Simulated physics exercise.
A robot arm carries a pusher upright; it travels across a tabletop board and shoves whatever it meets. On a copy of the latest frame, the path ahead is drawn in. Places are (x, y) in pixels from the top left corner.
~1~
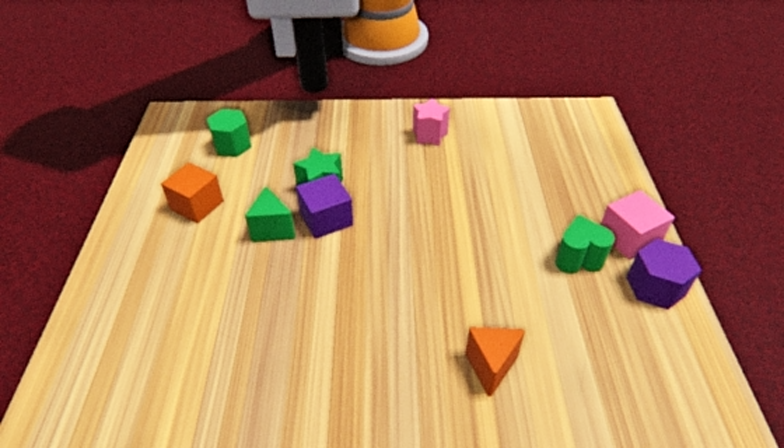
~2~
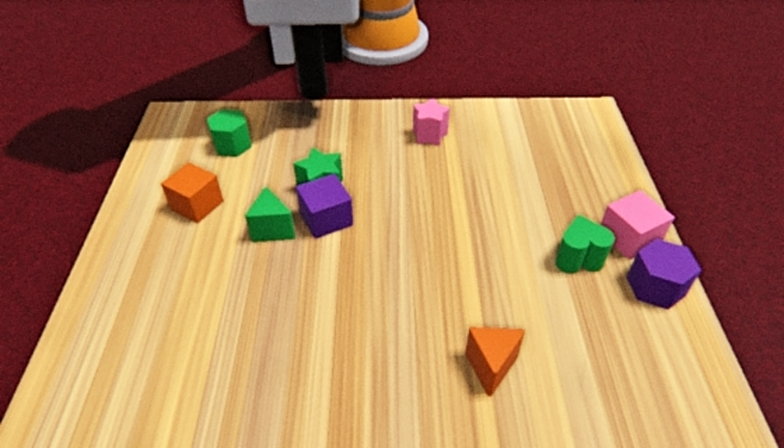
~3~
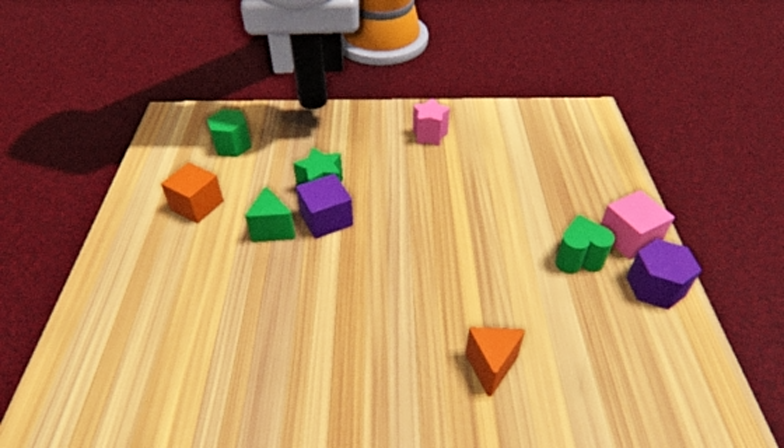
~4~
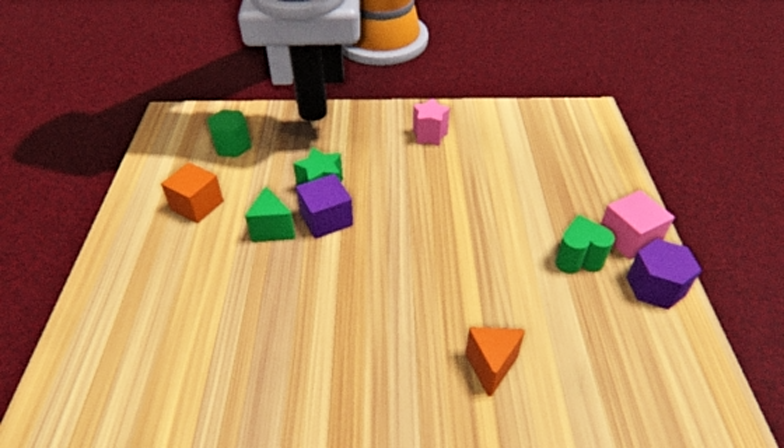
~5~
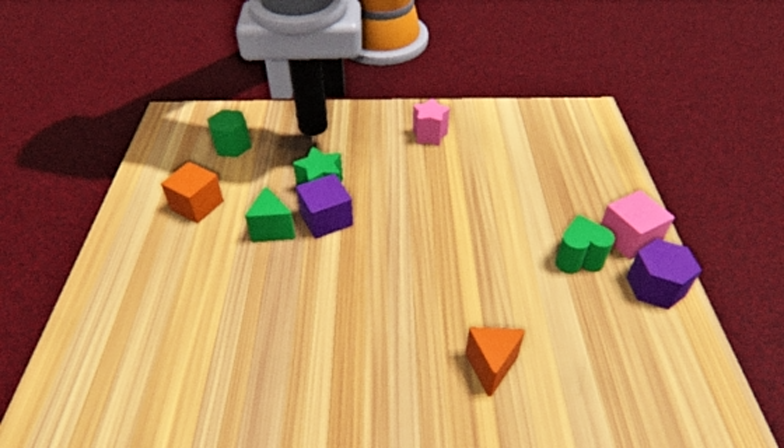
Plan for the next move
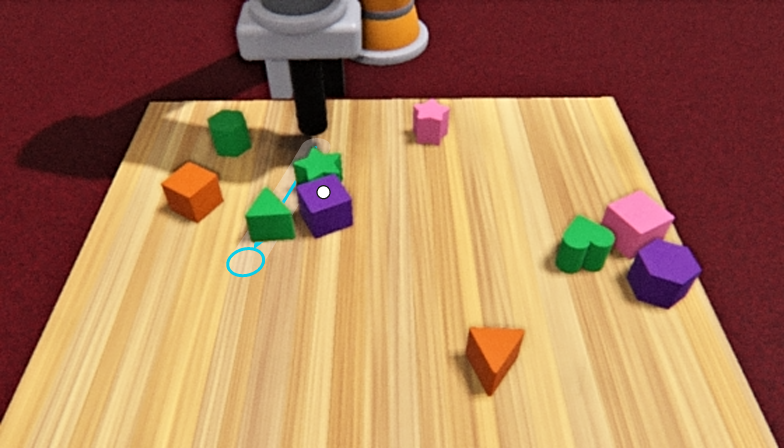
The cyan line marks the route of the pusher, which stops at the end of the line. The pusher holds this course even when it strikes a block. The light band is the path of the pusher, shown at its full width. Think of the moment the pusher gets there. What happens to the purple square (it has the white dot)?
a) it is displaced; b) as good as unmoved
(a)
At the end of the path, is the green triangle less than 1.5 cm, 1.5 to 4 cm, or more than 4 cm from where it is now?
By the end of the path, it will have gone past 4 cm.
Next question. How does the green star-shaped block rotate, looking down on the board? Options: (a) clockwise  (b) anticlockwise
b
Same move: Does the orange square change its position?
No, that is not what happens.
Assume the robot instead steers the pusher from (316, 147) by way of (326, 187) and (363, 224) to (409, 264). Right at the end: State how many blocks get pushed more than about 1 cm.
That makes 2 blocks.
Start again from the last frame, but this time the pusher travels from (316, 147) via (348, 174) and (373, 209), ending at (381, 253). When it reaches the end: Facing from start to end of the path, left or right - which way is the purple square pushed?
Its shift is rightward.
The line goes straight from (316, 147) to (246, 262); the dot is on the purple square.
The first path, step by step. One third of the way, pusher at (293, 162); green star-shaped block at (319, 165); purple square at (325, 195).
Two thirds of the way, pusher at (269, 199); green triangle at (260, 215), turned 40° anticlockwise; green star-shaped block at (313, 173), turned 40° anticlockwise; purple square at (334, 202).
At the end, pusher at (240, 242); orange square unmoved; green triangle at (242, 261), turned 80° anticlockwise; green star-shaped block at (313, 173), turned 40° anticlockwise; purple square at (334, 202).
